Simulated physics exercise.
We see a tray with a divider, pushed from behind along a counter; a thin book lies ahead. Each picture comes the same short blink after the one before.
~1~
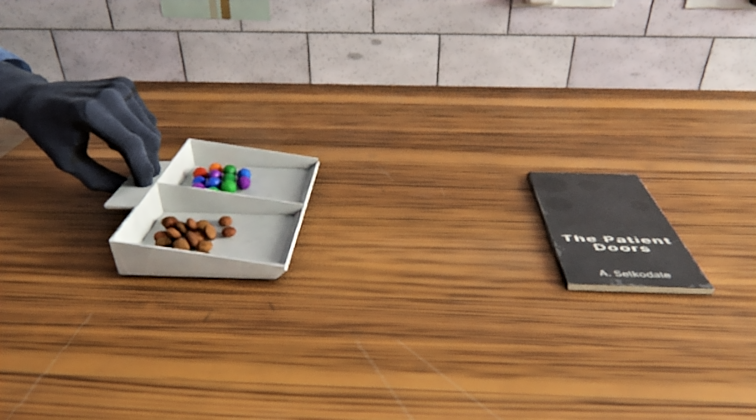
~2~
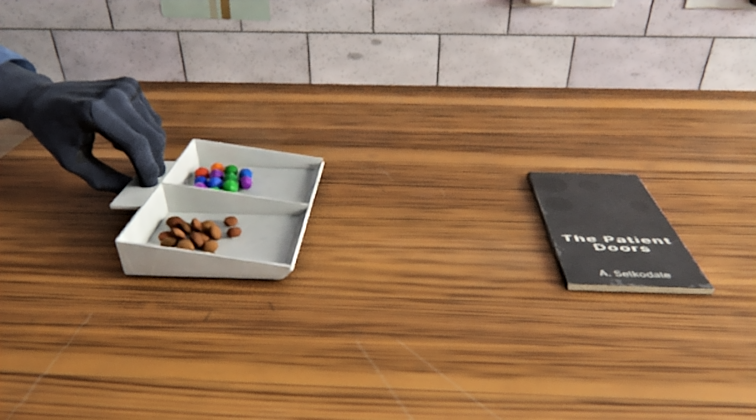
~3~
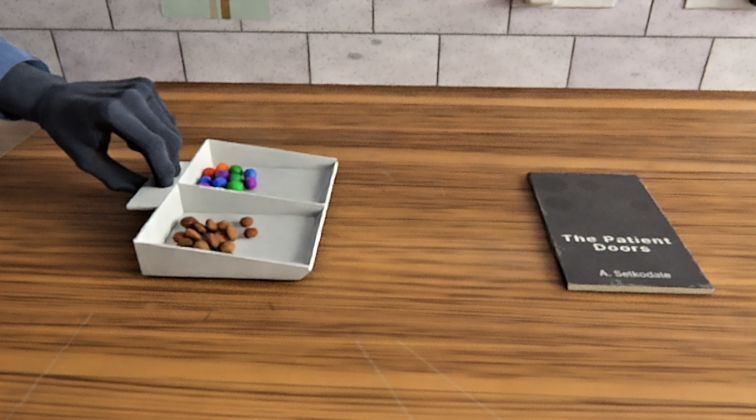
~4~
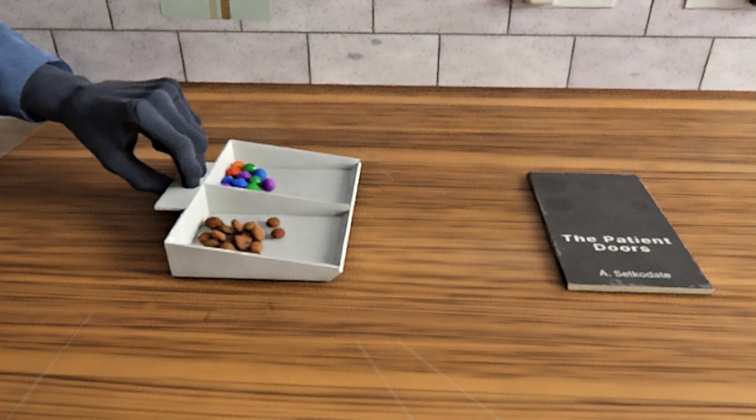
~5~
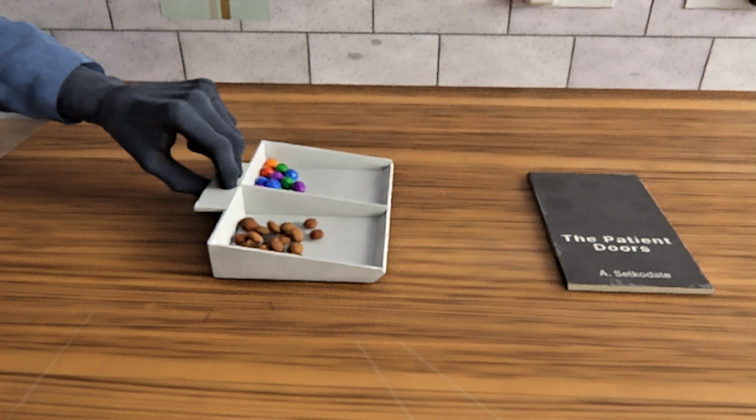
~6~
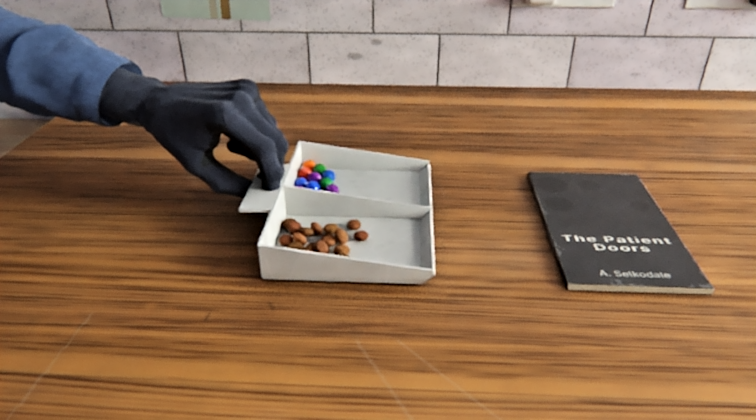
The clip opens on a divided white tray at left, holding brown kibble-like pieces and small colourful balls, with a dark-gloved hand on its rear tab and a thin black book lying to the right. The hand slides the tray slowly, then more quickly, rightward across the wooden counter, narrowing the gap.
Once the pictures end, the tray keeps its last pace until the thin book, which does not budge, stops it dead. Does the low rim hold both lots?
Here the near lot is held by the rim, and the far lot partly spills out.
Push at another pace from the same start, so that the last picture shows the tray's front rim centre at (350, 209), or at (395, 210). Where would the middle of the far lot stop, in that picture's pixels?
At about (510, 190), and at (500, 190).
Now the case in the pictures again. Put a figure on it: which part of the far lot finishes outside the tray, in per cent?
Near 40 %.
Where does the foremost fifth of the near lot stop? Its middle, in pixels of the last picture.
Close to (538, 237).
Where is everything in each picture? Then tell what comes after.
In the first picture, front rim at (305, 208), at rest; thin book at (623, 251); near lot at (198, 236), a few bits of dog kibble; far lot at (214, 185), a few glass marbles.
In the second picture, front rim at (310, 208), hardly any of the way covered; far lot at (215, 185).
In the third picture, front rim at (326, 208), a small part of the way covered; near lot at (219, 237).
In the fourth picture, front rim at (352, 209), about a quarter of the way covered; far lot at (244, 178).
In the fifth picture, front rim at (389, 210), about a third of the way covered; near lot at (284, 239).
In the sixth picture, front rim at (431, 211), about half of the way covered; thin book at (623, 251); near lot at (329, 240); far lot at (314, 179).
Then, 0.08 s past the last view, tray still sliding, front rim near (490, 213); near lot all inside; far lot all inside.
Then, 0.25 s past the last view, tray stopped at the thin book; near lot all inside, moved towards the front rim; far lot all inside, moved towards the front rim.
Then, 0.46 s past the last view, tray stopped at the thin book; near lot all inside, moved towards the front rim; far lot about a third out of the tray.
Finally, tray stopped at the thin book; near lot all inside, moved towards the front rim; far lot about a third out of the tray.
